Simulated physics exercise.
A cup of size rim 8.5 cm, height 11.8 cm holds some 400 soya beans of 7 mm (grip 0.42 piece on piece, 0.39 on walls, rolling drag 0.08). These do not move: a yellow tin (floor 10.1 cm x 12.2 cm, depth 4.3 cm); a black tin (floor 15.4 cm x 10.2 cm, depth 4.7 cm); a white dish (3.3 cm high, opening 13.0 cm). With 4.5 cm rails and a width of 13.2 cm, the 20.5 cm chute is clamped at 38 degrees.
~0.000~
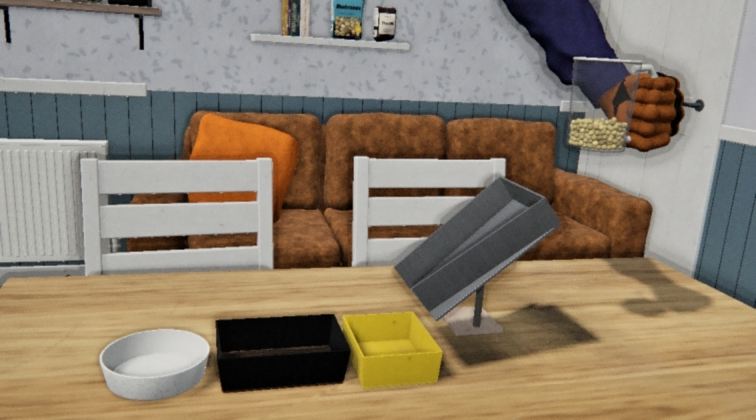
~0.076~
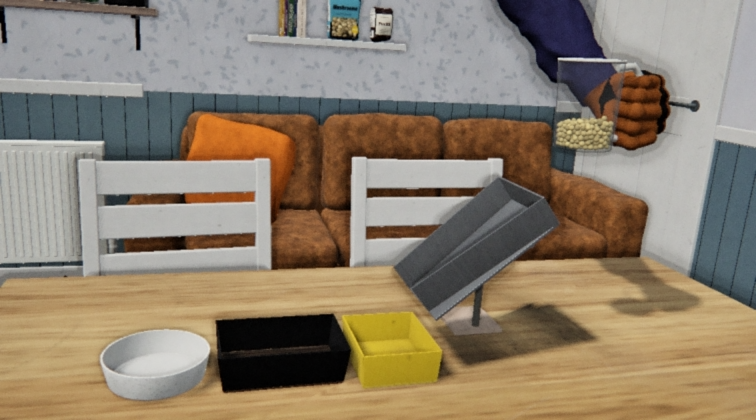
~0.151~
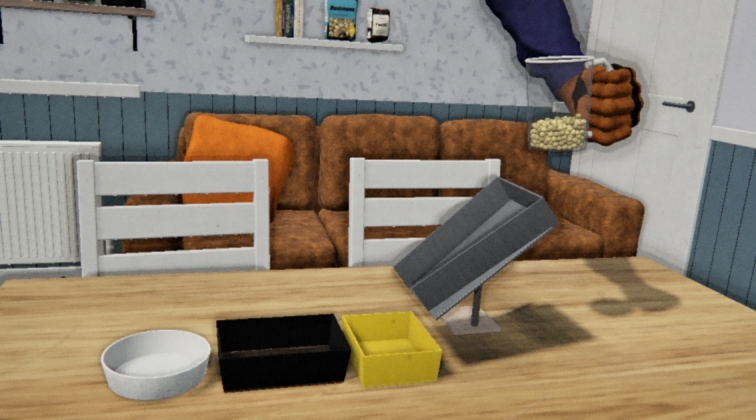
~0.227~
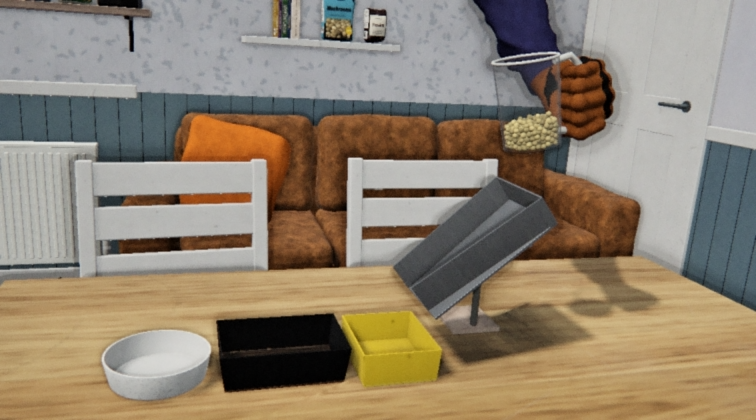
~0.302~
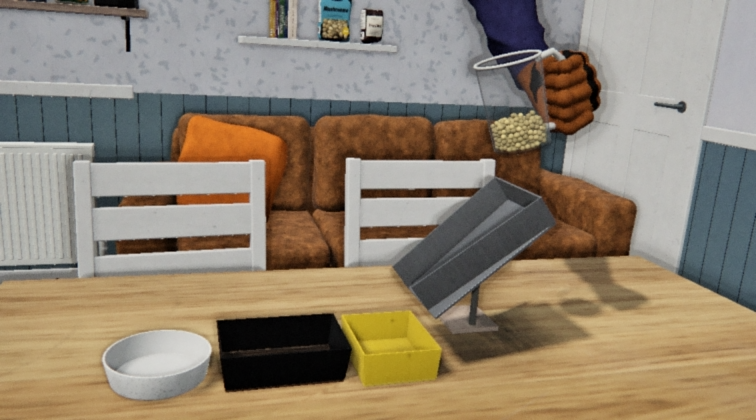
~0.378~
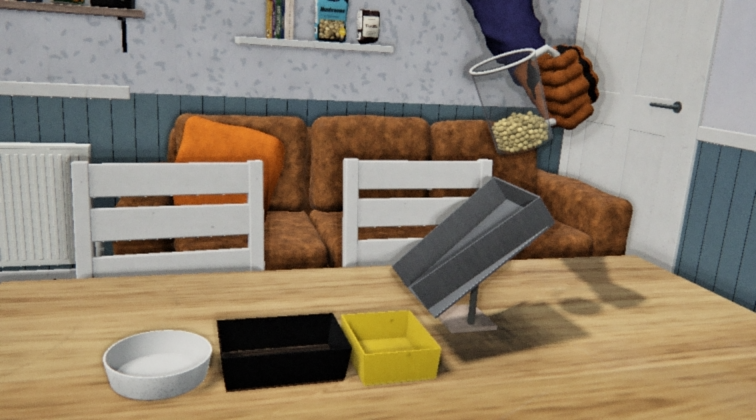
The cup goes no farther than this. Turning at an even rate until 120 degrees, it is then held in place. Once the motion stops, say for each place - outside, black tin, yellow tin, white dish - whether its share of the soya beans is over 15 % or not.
Outside everything - not over; black tin - not over; yellow tin - over; white dish - not over.
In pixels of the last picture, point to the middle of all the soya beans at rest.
Somewhere about (372, 356) in the final view.
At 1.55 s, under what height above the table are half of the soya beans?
Roughly 34 cm.
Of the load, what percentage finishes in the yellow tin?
Some 95 per cent.
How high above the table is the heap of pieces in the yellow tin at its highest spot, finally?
Close to 3.0 centimetres.
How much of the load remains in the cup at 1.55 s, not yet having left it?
Close to 90 in a hundred.
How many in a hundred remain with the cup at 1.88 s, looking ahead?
Around 10 per cent of the load is still there.
After 0.83 s, tilt 57 degrees; cup 100 %; middle of all pieces near (532, 123).
After 1.21 s, tilt 86 degrees; cup 100 %; middle of all pieces near (534, 114).
Then, at 1.55 s, tilt 111 degrees; slope 10 %, cup 90 %; middle of all pieces near (515, 123).
After 1.88 s, tilt 120 degrees; yellow tin 40 %, slope 45 %, cup 10 %; middle of all pieces near (416, 271).
By 2.7 s all is still; outside 5 %, white dish 0 %, yellow tin 95 %, slope 0 %, cup 0 %, black tin 0 %.
